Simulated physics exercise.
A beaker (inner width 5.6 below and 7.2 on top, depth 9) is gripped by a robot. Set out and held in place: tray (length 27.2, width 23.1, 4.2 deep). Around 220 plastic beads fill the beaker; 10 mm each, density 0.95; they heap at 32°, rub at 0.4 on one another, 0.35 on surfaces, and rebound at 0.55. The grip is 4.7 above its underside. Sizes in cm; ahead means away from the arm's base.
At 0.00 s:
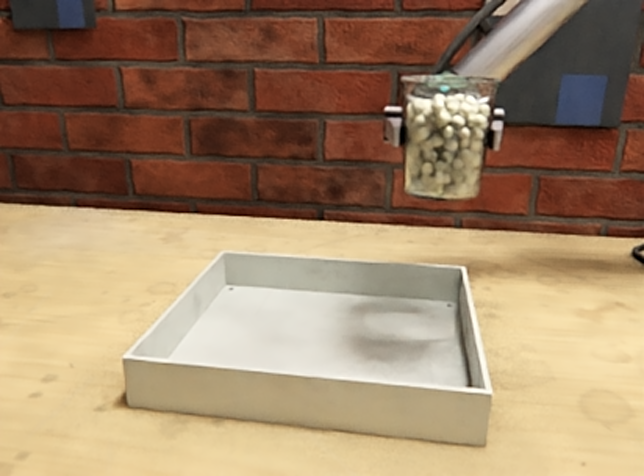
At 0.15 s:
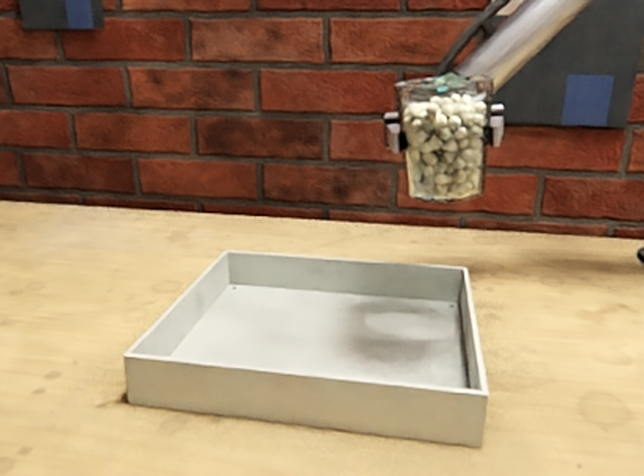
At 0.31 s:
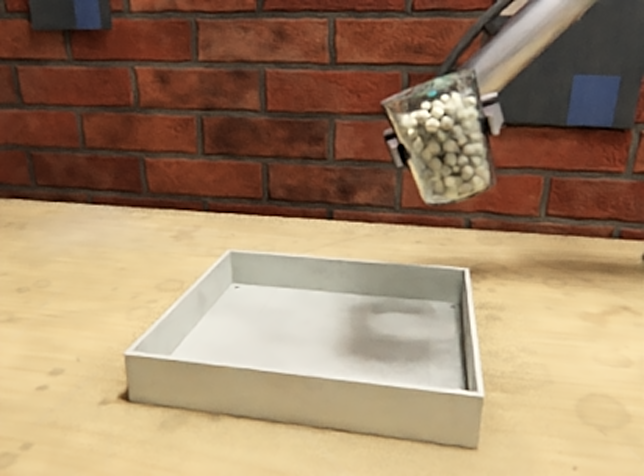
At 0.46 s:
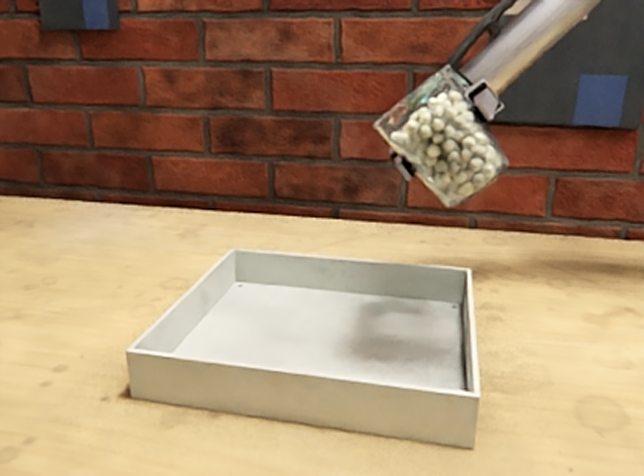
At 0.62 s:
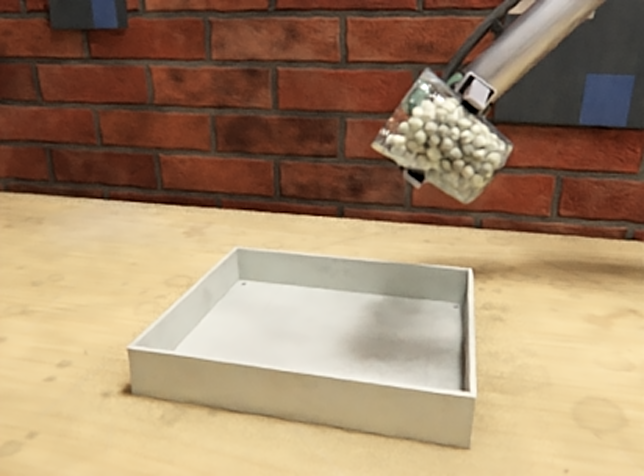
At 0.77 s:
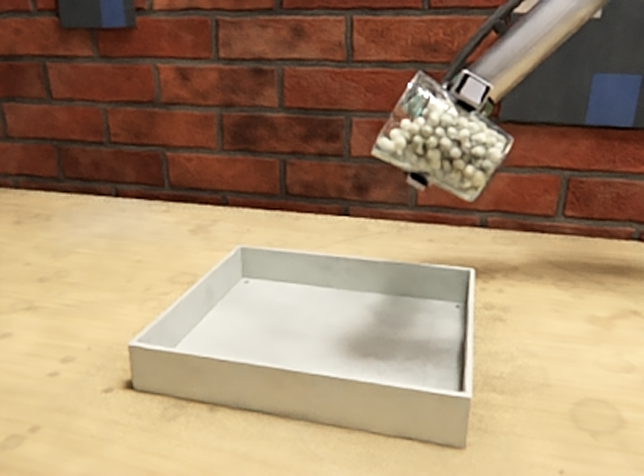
Clear beaker of pale beads in a robot gripper tilting steadily to the left above an empty tray on a wooden table.
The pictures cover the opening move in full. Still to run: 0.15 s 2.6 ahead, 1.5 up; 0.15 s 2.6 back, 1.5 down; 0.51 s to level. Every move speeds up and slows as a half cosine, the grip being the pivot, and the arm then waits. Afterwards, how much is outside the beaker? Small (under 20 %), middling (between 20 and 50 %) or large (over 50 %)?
A small share, under 20 %, ends outside the beaker.
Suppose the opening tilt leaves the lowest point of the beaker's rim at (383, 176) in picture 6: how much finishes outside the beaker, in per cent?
Some 45 per cent.
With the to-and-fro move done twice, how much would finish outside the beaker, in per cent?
In that case some 10 per cent.
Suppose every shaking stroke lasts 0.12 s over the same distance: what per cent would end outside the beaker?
Then about 15 per cent.
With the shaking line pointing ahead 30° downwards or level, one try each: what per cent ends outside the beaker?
Some 0 and 5 per cent.
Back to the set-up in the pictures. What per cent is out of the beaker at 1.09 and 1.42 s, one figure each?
In turn: 5, 5.
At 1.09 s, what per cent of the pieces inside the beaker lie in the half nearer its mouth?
Some 45 per cent.
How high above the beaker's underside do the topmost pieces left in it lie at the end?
About 8.5 cm.
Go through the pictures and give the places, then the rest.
The first frame shows beaker middle at (445, 139), level; upper third of the load around (447, 117), from x 410 to 485, top at y 105; 219 in the beaker.
The second frame shows beaker middle at (445, 140), tilted 6° forward; upper third of the load around (445, 120), from x 410 to 480, top at y 105.
The third frame shows beaker middle at (444, 142), tilted 21° forward; upper third of the load around (442, 122), from x 405 to 485, top at y 100.
The fourth frame shows beaker middle at (445, 142), tilted 41° forward; upper third of the load around (443, 123), from x 395 to 495, top at y 100.
The fifth frame shows beaker middle at (445, 142), tilted 56° forward; upper third of the load around (445, 125), from x 395 to 500, top at y 105.
The sixth frame shows beaker middle at (444, 143), tilted 62° forward; upper third of the load around (446, 129), from x 385 to 500, top at y 105; 219 in the beaker.
After 1.09 s, tilted 62° forward, highest piece 22 above the table; 211 in the beaker, 8 in flight or on a rim.
After 1.42 s, tilted 14° forward, highest piece 25 above the table; 208 in the beaker, 11 in the tray.
After 1.78 s, level, highest piece 24 above the table; 208 in the beaker, 11 in the tray.
After 2.83 s, level, highest piece 24 above the table; 208 in the beaker, 11 in the tray.
At rest, 208 in the beaker, 11 in the tray. That is 5 % outside the beaker.
